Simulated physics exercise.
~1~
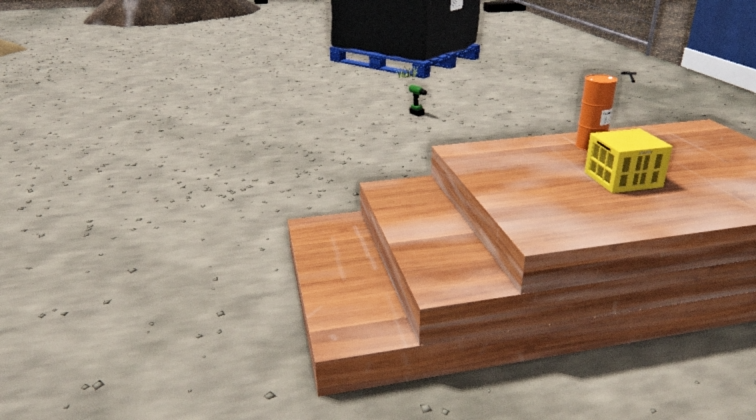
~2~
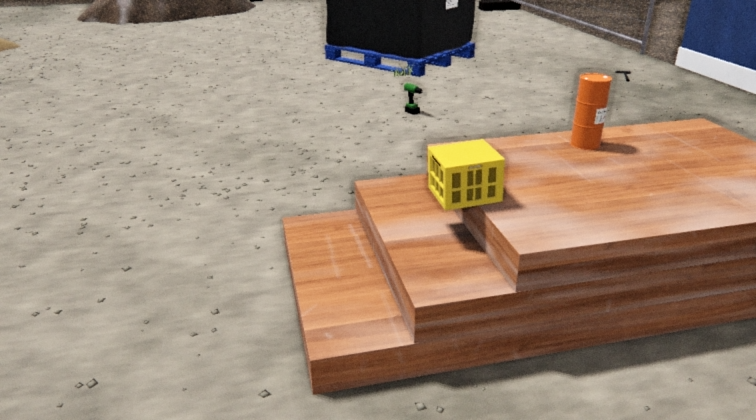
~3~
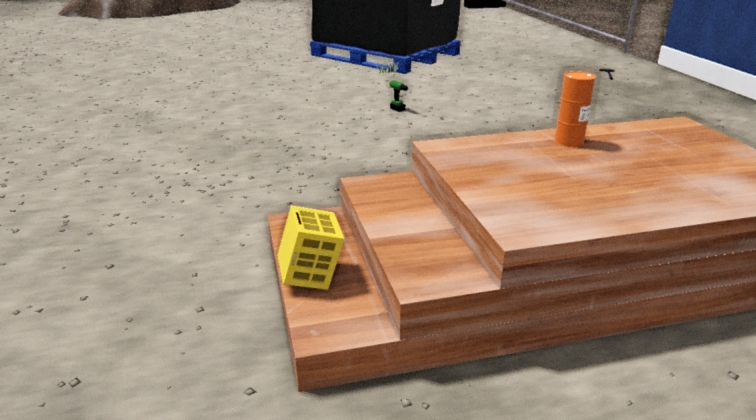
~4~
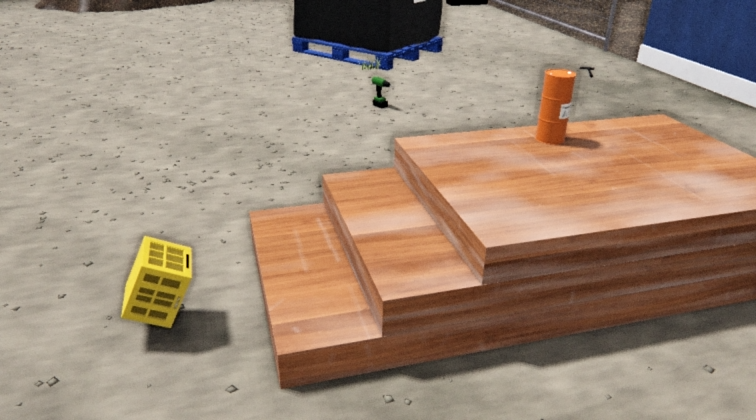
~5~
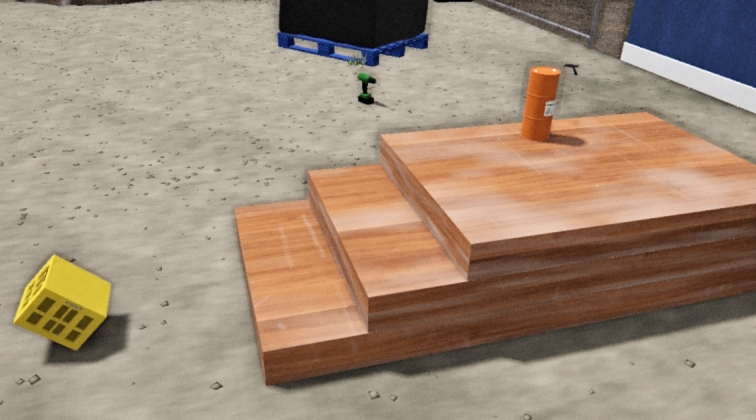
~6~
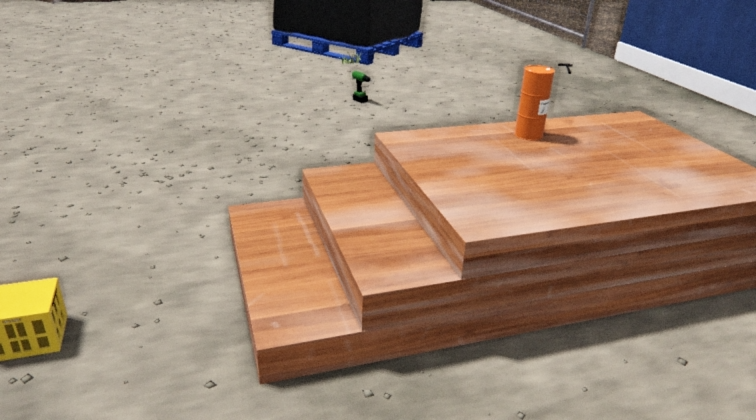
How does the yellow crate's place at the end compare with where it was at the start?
At the start the yellow crate is on top of the wooden platform near the orange canister. At the end it is down on the ground, to the left of the steps at the left edge of the view.
